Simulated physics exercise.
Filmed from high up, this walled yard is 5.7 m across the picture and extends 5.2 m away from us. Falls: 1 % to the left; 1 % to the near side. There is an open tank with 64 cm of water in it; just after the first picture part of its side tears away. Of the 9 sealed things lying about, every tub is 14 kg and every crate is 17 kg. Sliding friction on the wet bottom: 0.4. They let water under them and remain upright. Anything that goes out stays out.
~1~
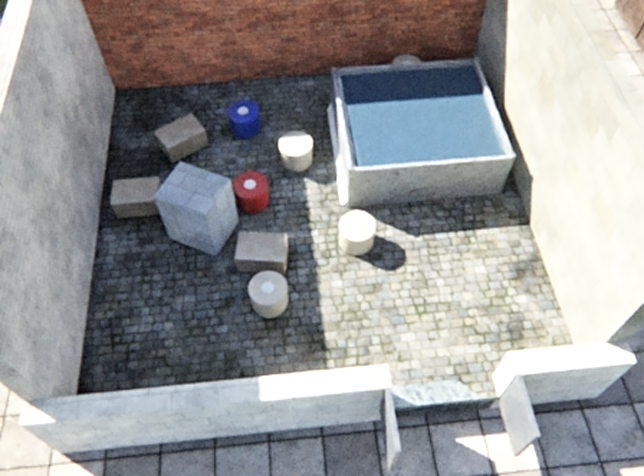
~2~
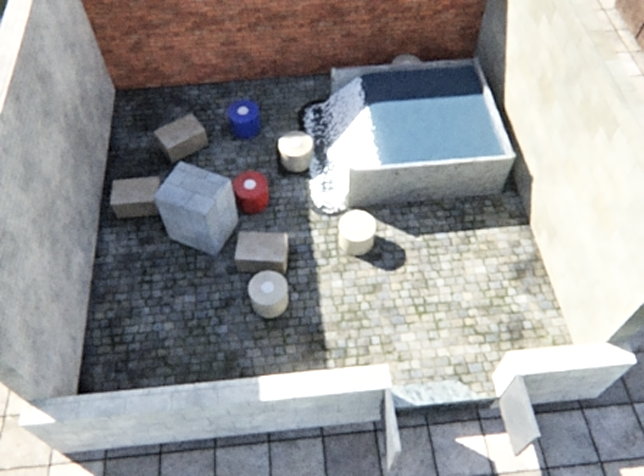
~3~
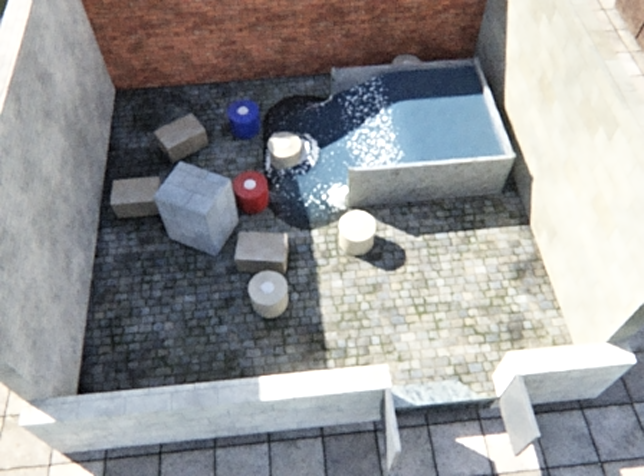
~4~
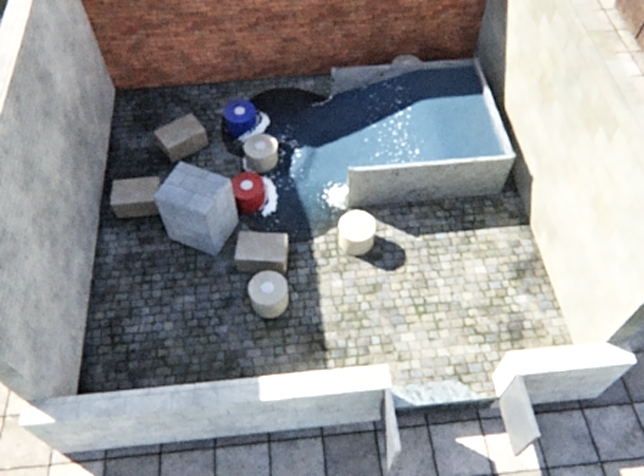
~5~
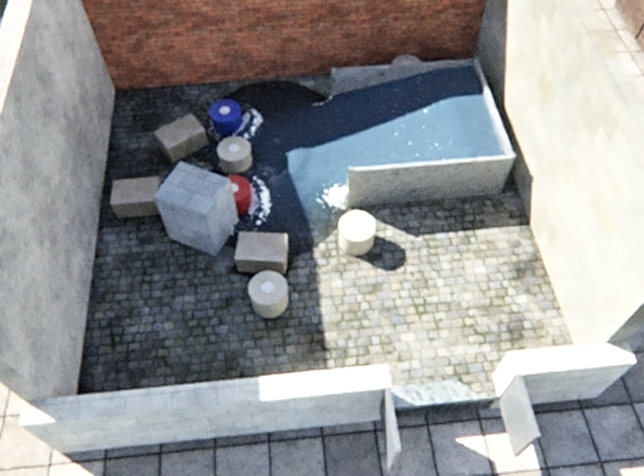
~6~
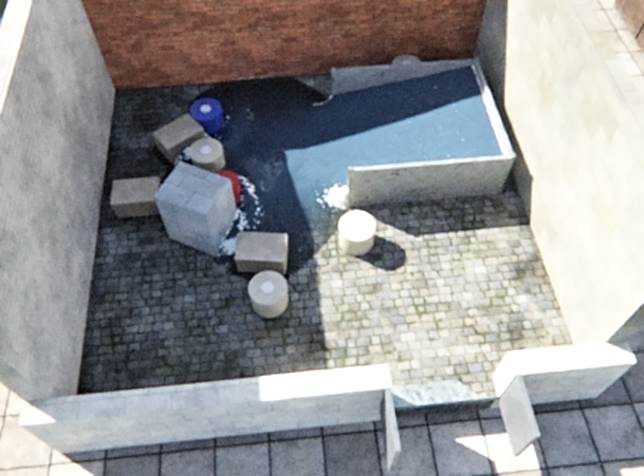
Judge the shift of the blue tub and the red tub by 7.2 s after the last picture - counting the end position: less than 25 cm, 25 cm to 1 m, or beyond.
By the end, the blue tub is taken a long way and the red tub is taken a long way.
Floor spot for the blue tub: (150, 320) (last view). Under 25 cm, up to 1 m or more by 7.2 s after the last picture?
Short answer: It drifts a great distance.
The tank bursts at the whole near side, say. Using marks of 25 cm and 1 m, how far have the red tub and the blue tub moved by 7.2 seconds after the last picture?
If so, the red tub remains in place, the blue tub remains in place.
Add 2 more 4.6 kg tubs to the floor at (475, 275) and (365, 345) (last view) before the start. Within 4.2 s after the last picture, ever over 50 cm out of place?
One by one: Within it, then beyond it.
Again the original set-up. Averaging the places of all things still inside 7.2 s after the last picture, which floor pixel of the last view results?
Roughly at (348, 219).
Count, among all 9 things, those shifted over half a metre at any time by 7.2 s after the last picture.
Count: 8.
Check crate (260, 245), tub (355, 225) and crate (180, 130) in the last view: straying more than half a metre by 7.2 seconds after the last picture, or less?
The first topped the threshold, the second never reached the threshold, and the third topped the threshold.
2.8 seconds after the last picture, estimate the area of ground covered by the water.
Wet area: Approx. 20 m2.
Then, 0.9 s after the last picture the blue tub is near (120, 76), 1.9 m from its start, afloat; the red tub is near (144, 159), 1.5 m from its start, afloat; 0 of 9 are out; 4 afloat.
Then, 2.8 s after the last picture the blue tub is near (221, 95), 0.4 m from its start, afloat; the red tub is near (145, 159), 1.4 m from its start, afloat; 0 of 9 are out; 5 afloat.
Then, 4.8 s after the last picture the blue tub is near (308, 86), 1.0 m from its start, afloat; the red tub is near (130, 251), 1.7 m from its start, afloat; 0 of 9 are out; 6 afloat.
Then, 7.2 s after the last picture the blue tub is near (332, 74), 1.5 m from its start, aground; the red tub is near (209, 314), 1.9 m from its start, afloat; 0 of 9 are out; 6 afloat.
